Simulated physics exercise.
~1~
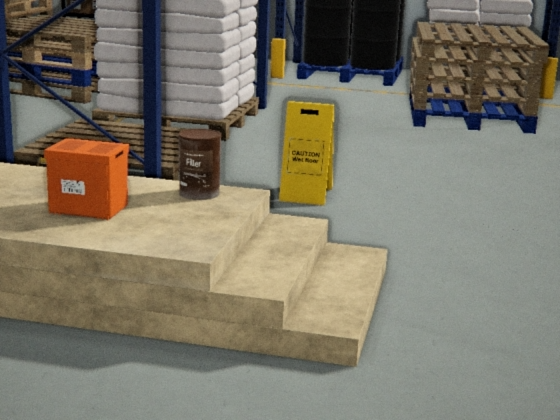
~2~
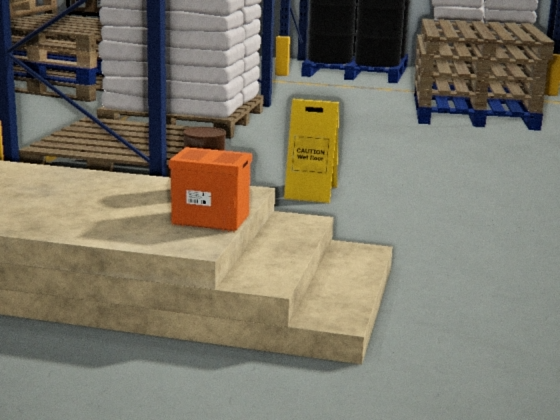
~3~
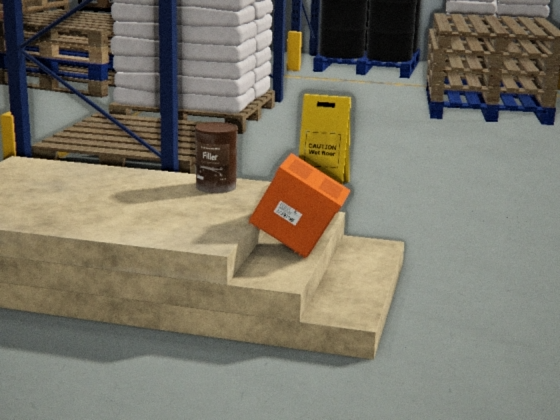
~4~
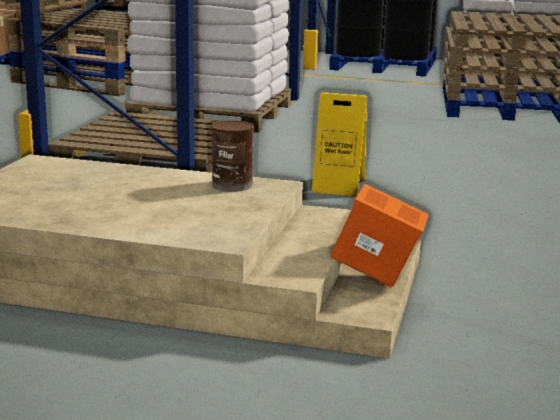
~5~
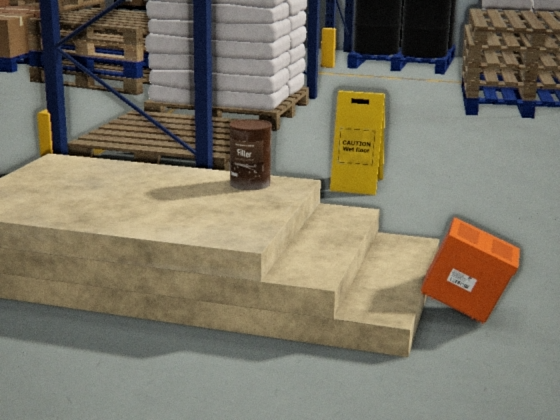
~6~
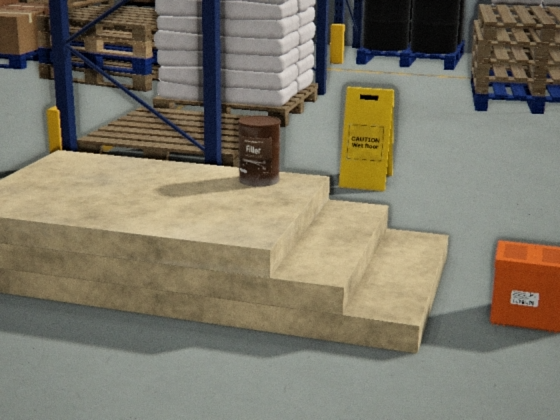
Orange tote sliding right across a landing, tumbling down the steps and settling upright on the warehouse floor, brown pail staying put.
